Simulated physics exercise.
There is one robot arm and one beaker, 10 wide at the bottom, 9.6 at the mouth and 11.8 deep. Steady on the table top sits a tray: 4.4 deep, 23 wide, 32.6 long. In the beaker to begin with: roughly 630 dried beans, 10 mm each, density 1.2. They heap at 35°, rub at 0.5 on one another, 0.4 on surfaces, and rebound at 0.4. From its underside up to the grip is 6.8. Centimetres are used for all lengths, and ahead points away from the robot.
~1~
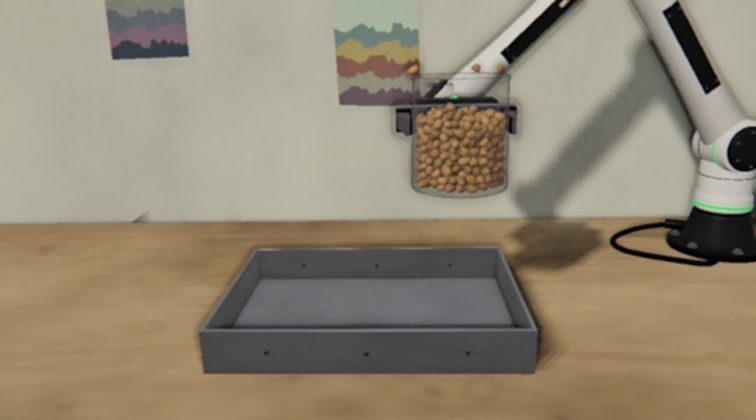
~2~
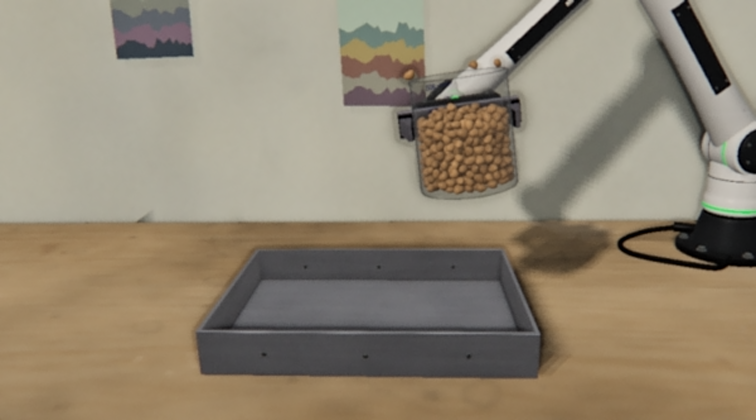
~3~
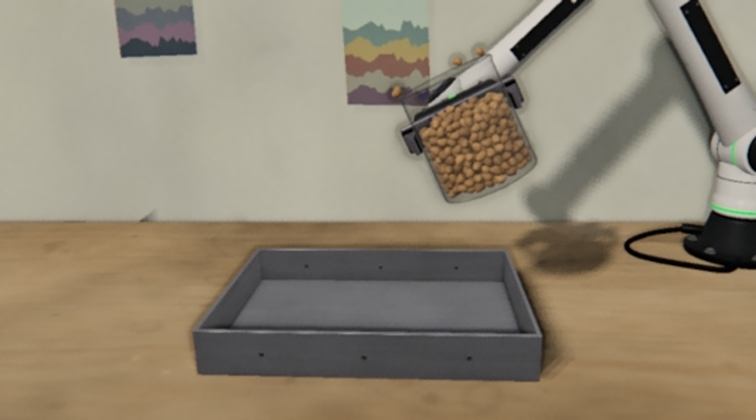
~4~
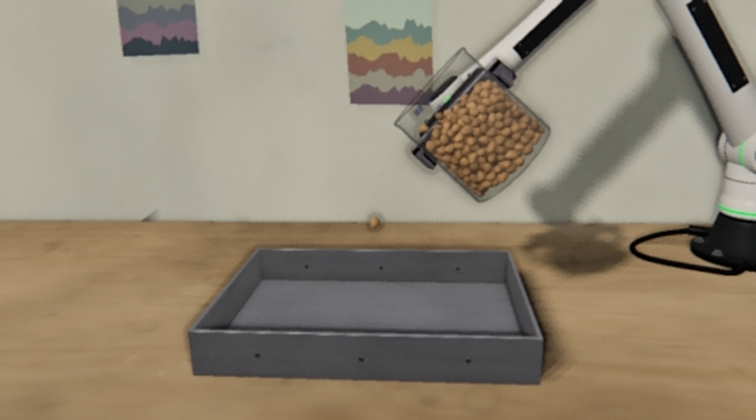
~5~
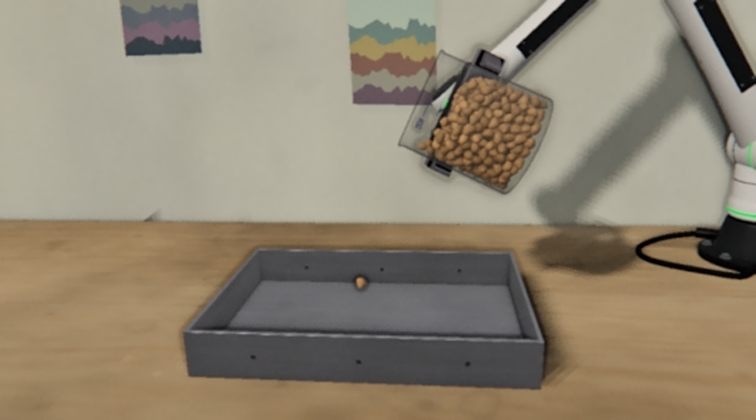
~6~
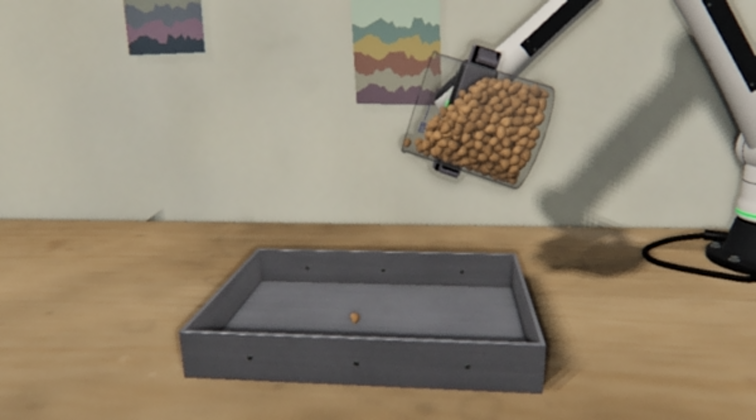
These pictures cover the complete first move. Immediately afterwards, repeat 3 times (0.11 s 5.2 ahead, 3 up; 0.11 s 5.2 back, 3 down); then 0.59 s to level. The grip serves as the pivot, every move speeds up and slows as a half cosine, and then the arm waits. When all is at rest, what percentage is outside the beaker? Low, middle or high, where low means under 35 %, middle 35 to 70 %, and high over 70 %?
High, over 70 %.
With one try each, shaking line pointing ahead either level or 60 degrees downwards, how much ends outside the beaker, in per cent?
Try one gives about 65 in a hundred, try two about 20 in a hundred.
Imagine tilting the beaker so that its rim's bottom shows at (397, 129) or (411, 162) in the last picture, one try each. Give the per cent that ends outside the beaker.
Near 60 and 100 in a hundred.
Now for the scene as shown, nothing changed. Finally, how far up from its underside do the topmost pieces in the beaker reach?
Height at rest: About 4.5 centimetres.
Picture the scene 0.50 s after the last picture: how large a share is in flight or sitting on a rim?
It amounts to roughly 17 in a hundred.
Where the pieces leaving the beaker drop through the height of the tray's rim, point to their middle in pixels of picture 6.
Centre: About (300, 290).
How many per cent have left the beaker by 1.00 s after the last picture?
I'd put it at some 85 percent.
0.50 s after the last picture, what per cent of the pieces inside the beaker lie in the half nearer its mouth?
Near 40 in a hundred.
Then, 0.50 s on, tilted 72° forward, highest piece 24 above the table; 380 in the tray, 133 in the beaker, 6 on the table or floor, 109 in flight or on a rim.
Then, 1.00 s on, tilted 27° forward, highest piece 24 above the table; 528 in the tray, 87 in the beaker, 13 on the table or floor.
Then, 1.45 s on, level, highest piece 21 above the table; 528 in the tray, 87 in the beaker, 13 on the table or floor.
Then, 2.50 s on, level, highest piece 21 above the table; 528 in the tray, 87 in the beaker, 13 on the table or floor.
In the end, 528 in the tray, 87 in the beaker, 13 on the table or floor. That is 86 % outside the beaker.
